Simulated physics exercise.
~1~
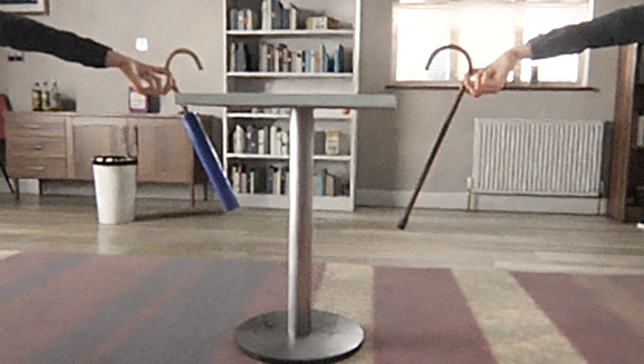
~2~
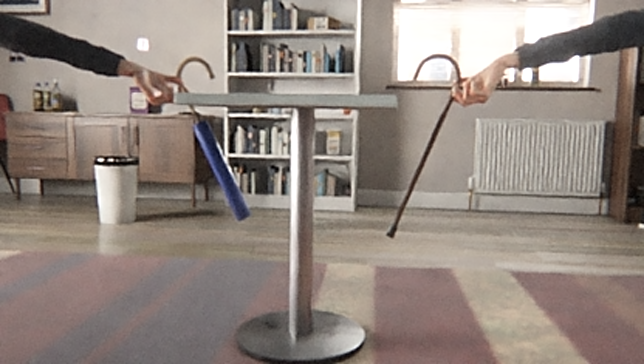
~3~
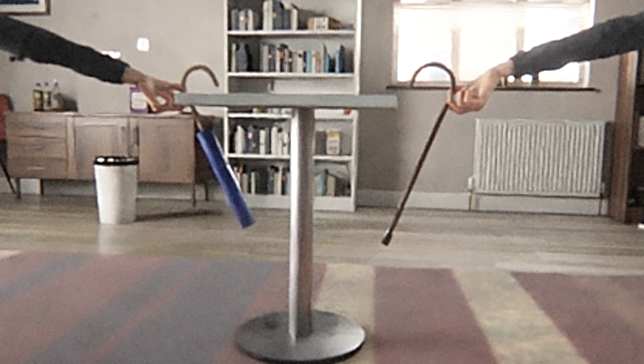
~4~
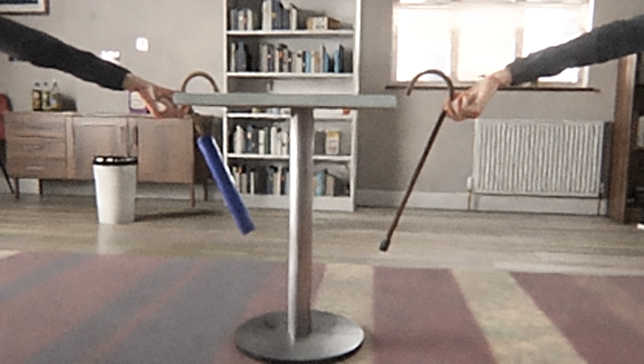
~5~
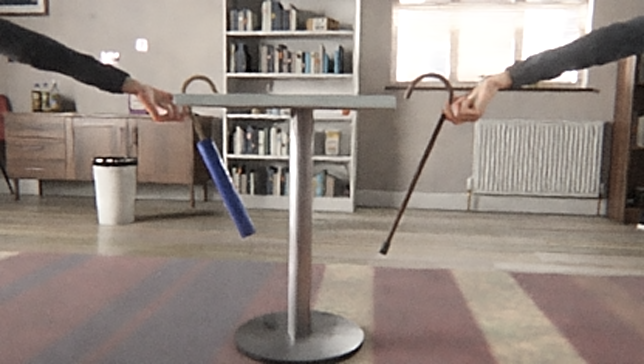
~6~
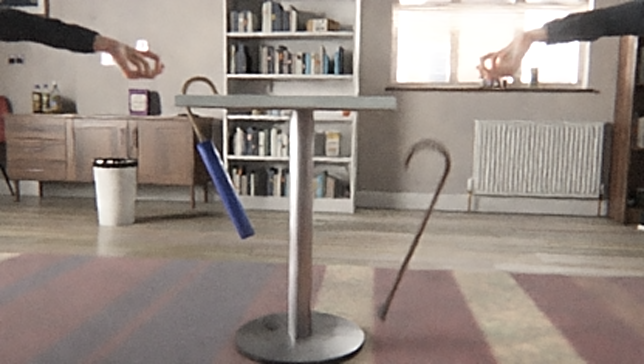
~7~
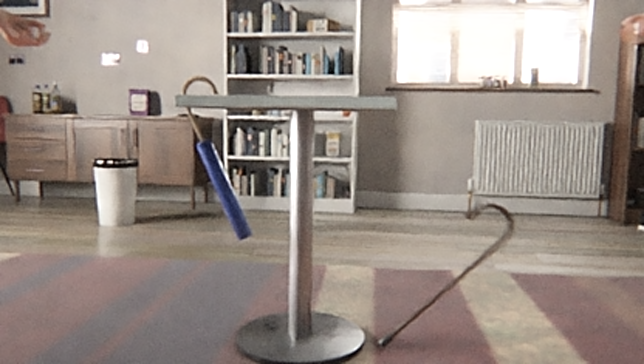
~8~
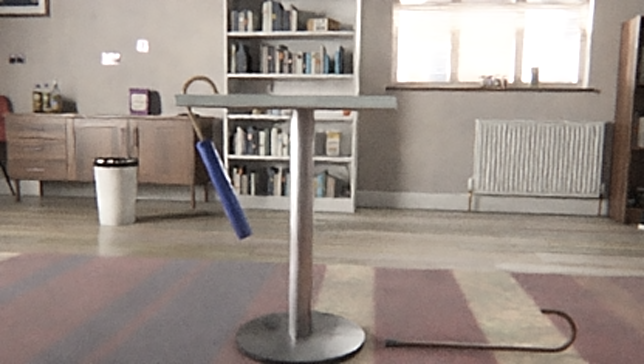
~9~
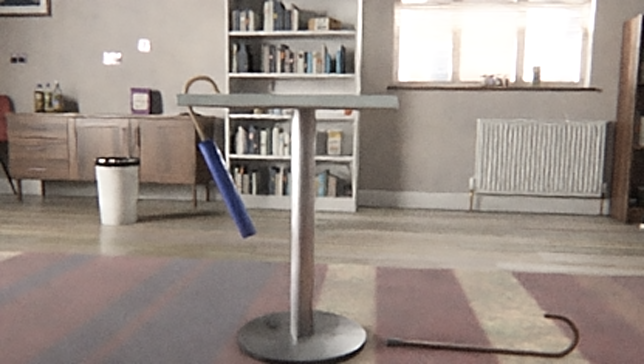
In a room with a bookcase, a radiator and a striped rug, a round-based pedestal table stands between two outstretched arms. The hand on the left holds a blue umbrella by its curved handle, while the hand on the right holds a brown cane. Both objects are moved inward and slightly down toward opposite edges of the tabletop. The hands then let go and draw back. The umbrella stays hooked on the left edge, but the cane drops, tips over to the right and ends up lying on the rug beside the table's base.
